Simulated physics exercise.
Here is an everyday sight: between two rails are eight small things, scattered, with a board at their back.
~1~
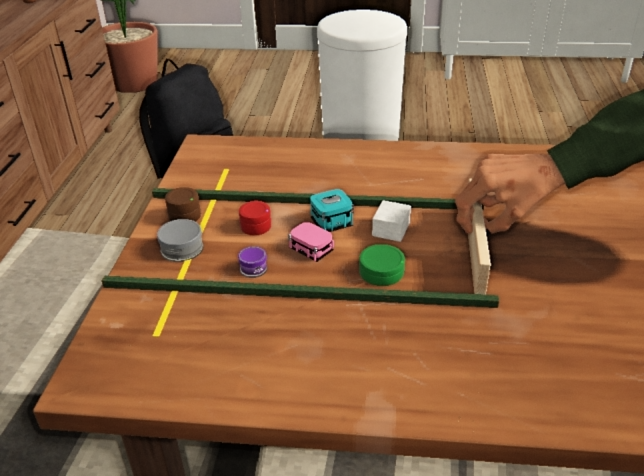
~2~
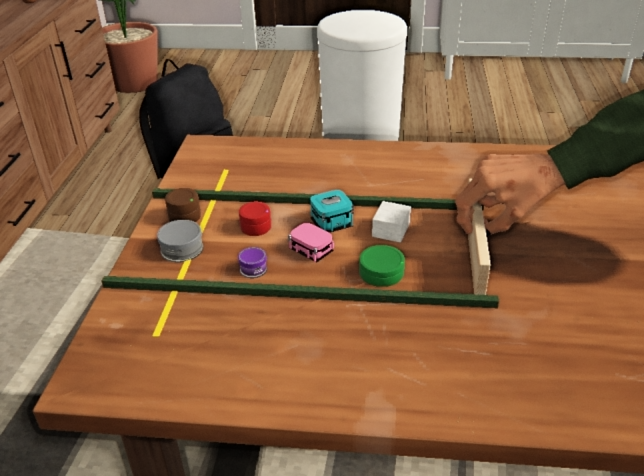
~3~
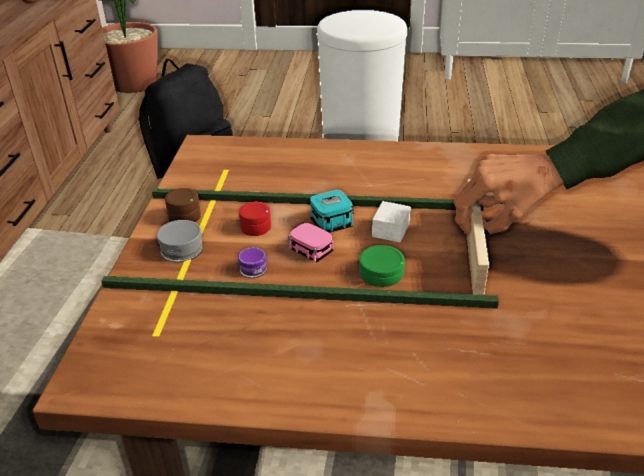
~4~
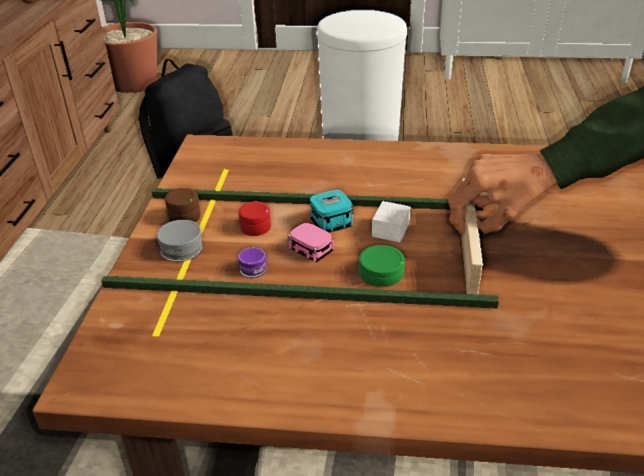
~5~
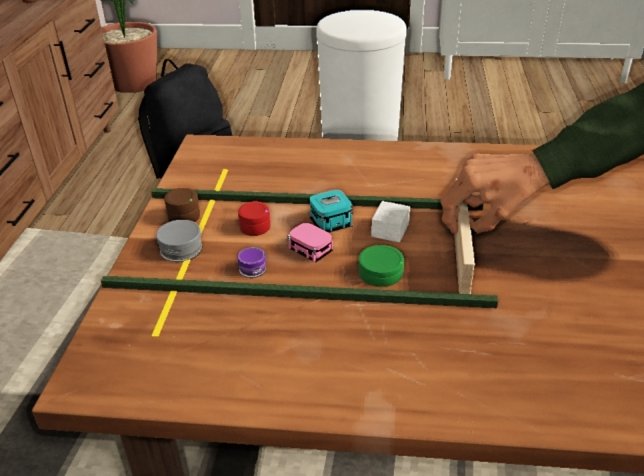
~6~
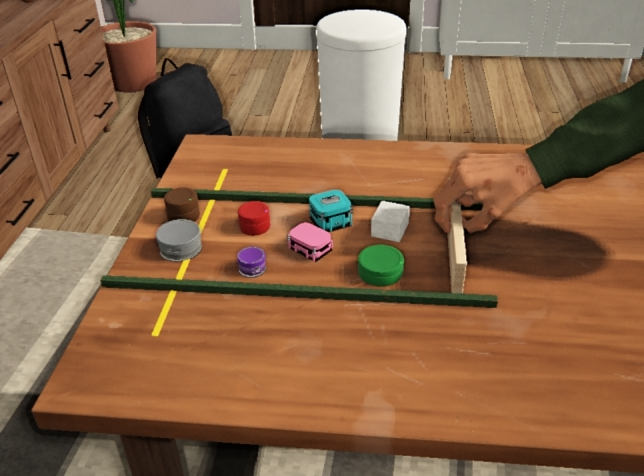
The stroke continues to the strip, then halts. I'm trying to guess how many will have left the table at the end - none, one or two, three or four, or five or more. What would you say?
Well, a single one or a pair drops off the table this time.
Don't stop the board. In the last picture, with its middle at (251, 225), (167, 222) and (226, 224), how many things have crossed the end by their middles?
In order: 0, 5, 0.
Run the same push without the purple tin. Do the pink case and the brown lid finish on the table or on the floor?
Looking at the two, the pink case stays up top and the brown lid ends up below.
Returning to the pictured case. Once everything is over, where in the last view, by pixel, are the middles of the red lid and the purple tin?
The red lid comes to rest close to (153, 217), while the purple tin rests close to (124, 267).
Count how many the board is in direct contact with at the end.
The number is 2.
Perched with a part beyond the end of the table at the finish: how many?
Looks like 1 of them.
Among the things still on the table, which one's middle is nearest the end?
I'd say the grey pot.
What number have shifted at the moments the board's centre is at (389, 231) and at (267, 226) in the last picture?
Answer - first 2, then 6.
Soon after, none off yet; brown lid at rest near (182, 206); grey pot at rest near (180, 241); red lid at rest near (254, 218).
After that, none off yet; brown lid at rest near (182, 206); grey pot at rest near (180, 241); red lid displaced about its own width near (225, 220).
In the end, the number that fall off is one or two; gone, brown lid.
